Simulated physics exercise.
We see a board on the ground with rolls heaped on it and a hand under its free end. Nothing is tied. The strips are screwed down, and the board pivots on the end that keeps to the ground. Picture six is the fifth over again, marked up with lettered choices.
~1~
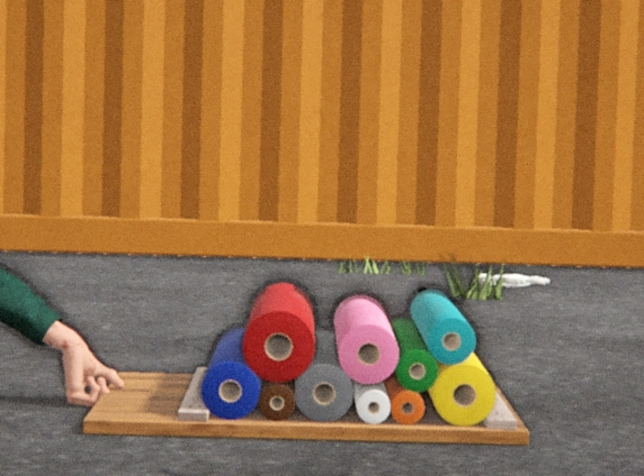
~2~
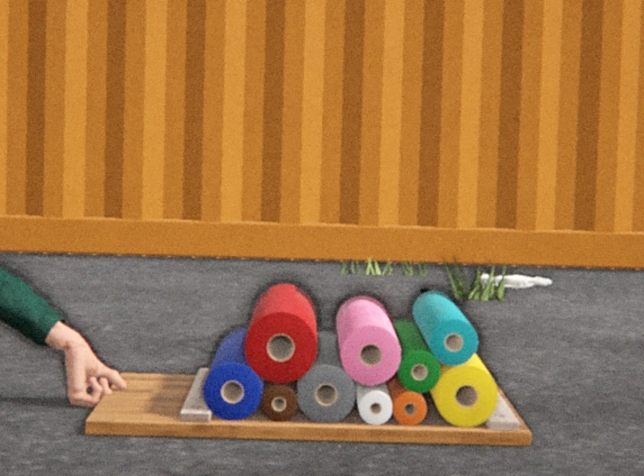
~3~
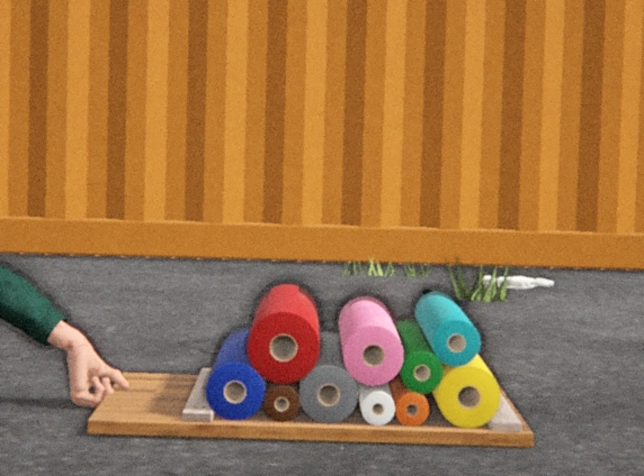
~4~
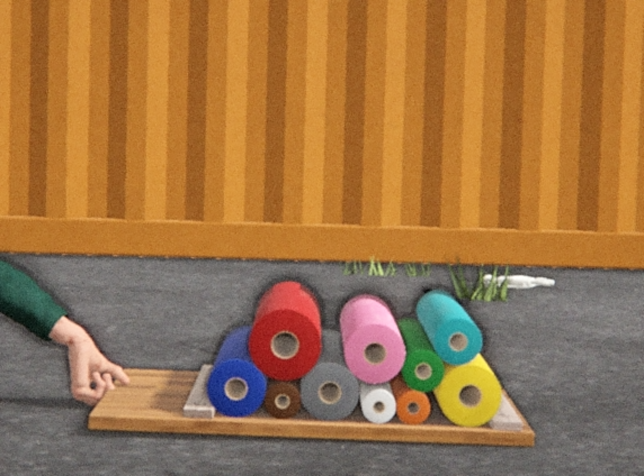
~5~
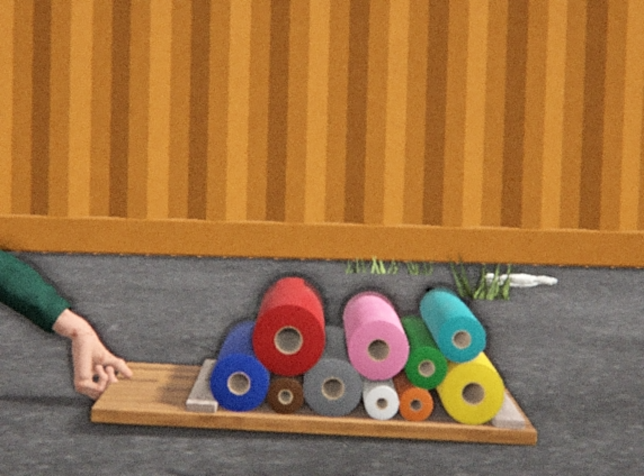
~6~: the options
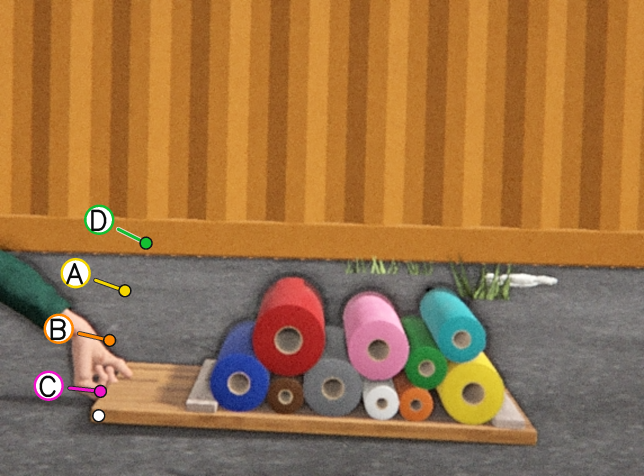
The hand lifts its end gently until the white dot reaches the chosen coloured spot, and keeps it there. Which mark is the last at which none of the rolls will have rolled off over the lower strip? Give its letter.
Up to B.
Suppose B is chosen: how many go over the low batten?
The count is none.
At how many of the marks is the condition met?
The number is two.
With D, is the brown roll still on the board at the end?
Yes, with D.
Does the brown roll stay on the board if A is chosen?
Yes.
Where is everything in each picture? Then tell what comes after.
Green roll (417, 371); pink roll (368, 354); turquoise roll (451, 341), in the first picture.
Turquoise roll (454, 342); board (308, 403), in the second picture.
Board (311, 403); blue roll (235, 392); orange roll (412, 409), in the third picture.
Board (312, 401); blue roll (236, 389); brown roll (283, 401), in the fourth picture.
Board (314, 396); blue roll (239, 383); brown roll (285, 396), in the fifth picture.
On the copy, A at (125, 291); B at (109, 340); C at (100, 392); D at (146, 243); the white dot at (99, 416).
On B. First, board at 11°.
Then, board at 12°.
Finally, board at 12°, none over the low batten.
By contrast, A five over the low batten; C none over the low batten; D five over the low batten.
